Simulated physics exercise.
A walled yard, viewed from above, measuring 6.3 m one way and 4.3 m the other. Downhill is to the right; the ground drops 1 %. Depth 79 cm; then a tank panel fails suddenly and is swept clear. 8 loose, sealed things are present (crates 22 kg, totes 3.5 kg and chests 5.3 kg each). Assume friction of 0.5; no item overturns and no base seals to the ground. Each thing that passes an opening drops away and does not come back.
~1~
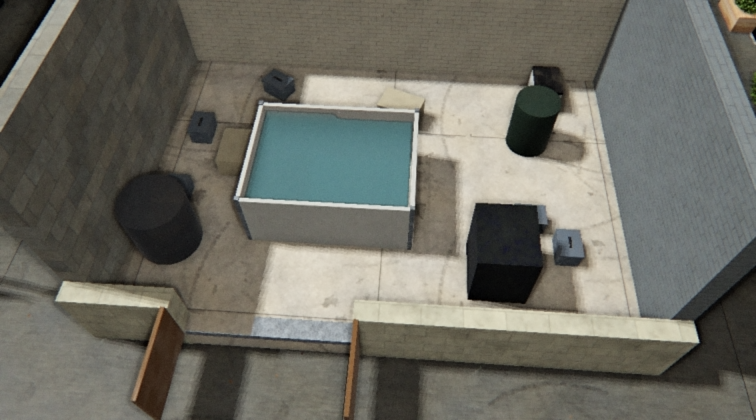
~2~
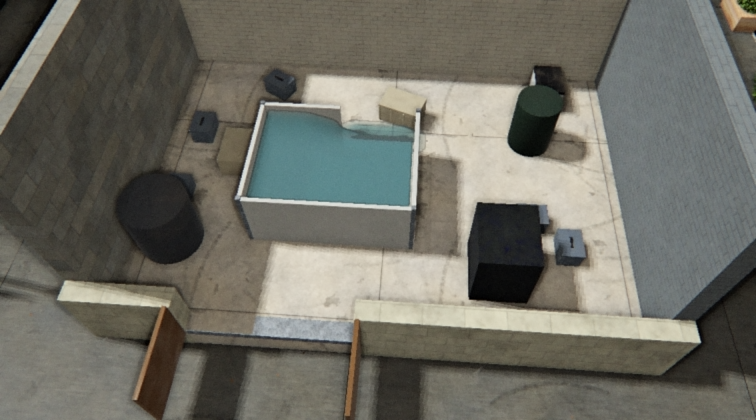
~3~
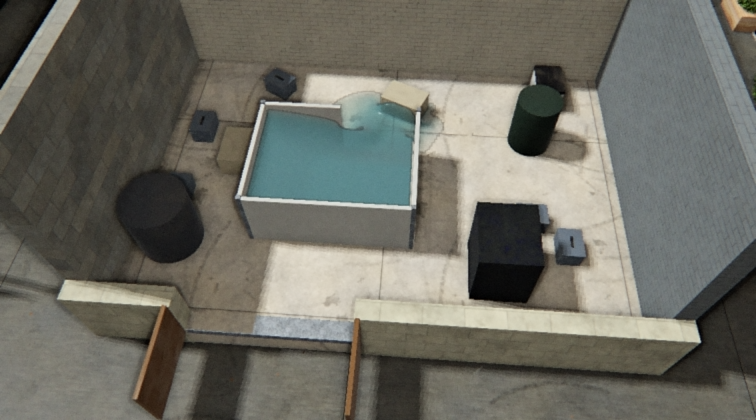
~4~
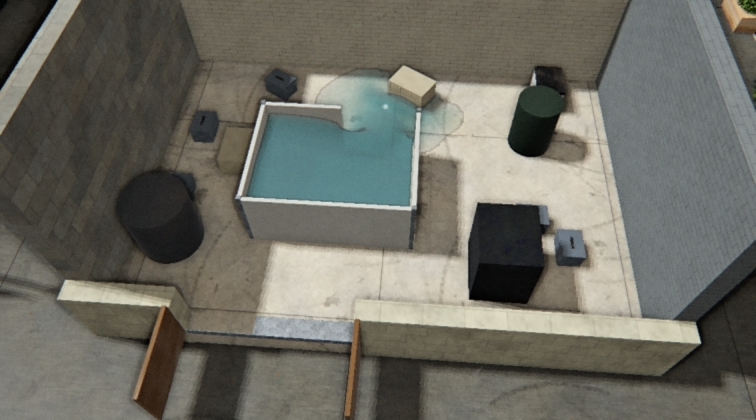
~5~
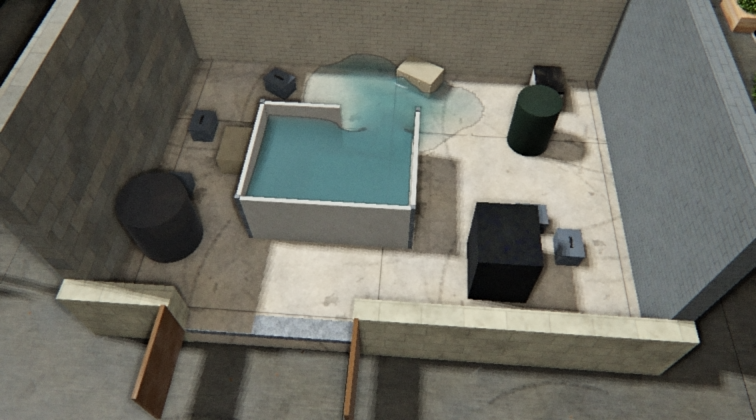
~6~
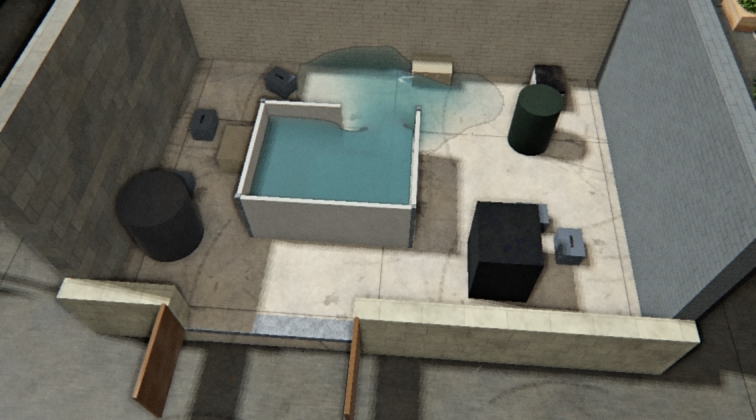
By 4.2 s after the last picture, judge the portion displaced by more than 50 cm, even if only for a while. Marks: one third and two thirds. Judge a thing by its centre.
Share: High band, two thirds and up.
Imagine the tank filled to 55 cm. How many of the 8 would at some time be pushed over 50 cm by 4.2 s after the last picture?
In that case the number is 7.
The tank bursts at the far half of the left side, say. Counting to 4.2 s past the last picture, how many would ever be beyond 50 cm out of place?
Then 6 of them would.
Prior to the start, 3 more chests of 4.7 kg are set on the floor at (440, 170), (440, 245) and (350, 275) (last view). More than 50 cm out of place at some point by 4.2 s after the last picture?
Result, one by one: Not exceeded, not exceeded and not exceeded.
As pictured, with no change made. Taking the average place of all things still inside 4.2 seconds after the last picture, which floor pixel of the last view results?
It works out to somewhere near (389, 218) on the floor.
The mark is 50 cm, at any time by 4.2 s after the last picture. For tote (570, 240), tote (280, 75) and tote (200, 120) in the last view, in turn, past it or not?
Listed in sequence: Higher; higher; higher for the last.
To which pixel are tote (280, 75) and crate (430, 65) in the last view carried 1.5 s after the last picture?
Around (251, 122) and (585, 91).
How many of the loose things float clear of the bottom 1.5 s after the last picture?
Count: 1.
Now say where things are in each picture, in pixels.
The first picture shows a crate at (401, 102), on the bottom; a tote at (570, 243), on the bottom; water covers 2.9 m2; 0 of 8 have shifted.
The second picture shows a crate at (403, 101) rests on the ground; a tote at (571, 243), on the bottom; 3.6 m2 under water; 0 of 8 have shifted.
The third picture shows a crate at (405, 95), on the bottom, 13 cm from its start; a tote at (572, 242) rests on the ground; 4.3 m2 under water; 1 of 8 have shifted.
The fourth picture shows a crate at (412, 81), on the bottom, 45 cm from its start; a tote at (572, 243), on the bottom; 5.3 m2 under water; 1 of 8 have shifted.
The fifth picture shows a crate at (420, 69), on the bottom, 73 cm from its start; a tote at (571, 242) rests on the ground; water covers 6.2 m2; 1 of 8 have shifted.
The sixth picture shows a crate at (432, 63) rests on the ground, 90 cm from its start; a tote at (571, 242) rests on the ground; water covers 7.1 m2; 1 of 8 have shifted.
Then, 0.4 s after the last picture 1 of 8 are over 50 cm from their spots; 1 afloat.
Then, 1.5 s after the last picture 3 of 8 are over 50 cm from their spots; 1 afloat.
Then, 2.8 s after the last picture 5 of 8 are over 50 cm from their spots; 4 afloat.
Then, 4.2 s after the last picture 6 of 8 are over 50 cm from their spots, and 6 have been at some point; 7 afloat.
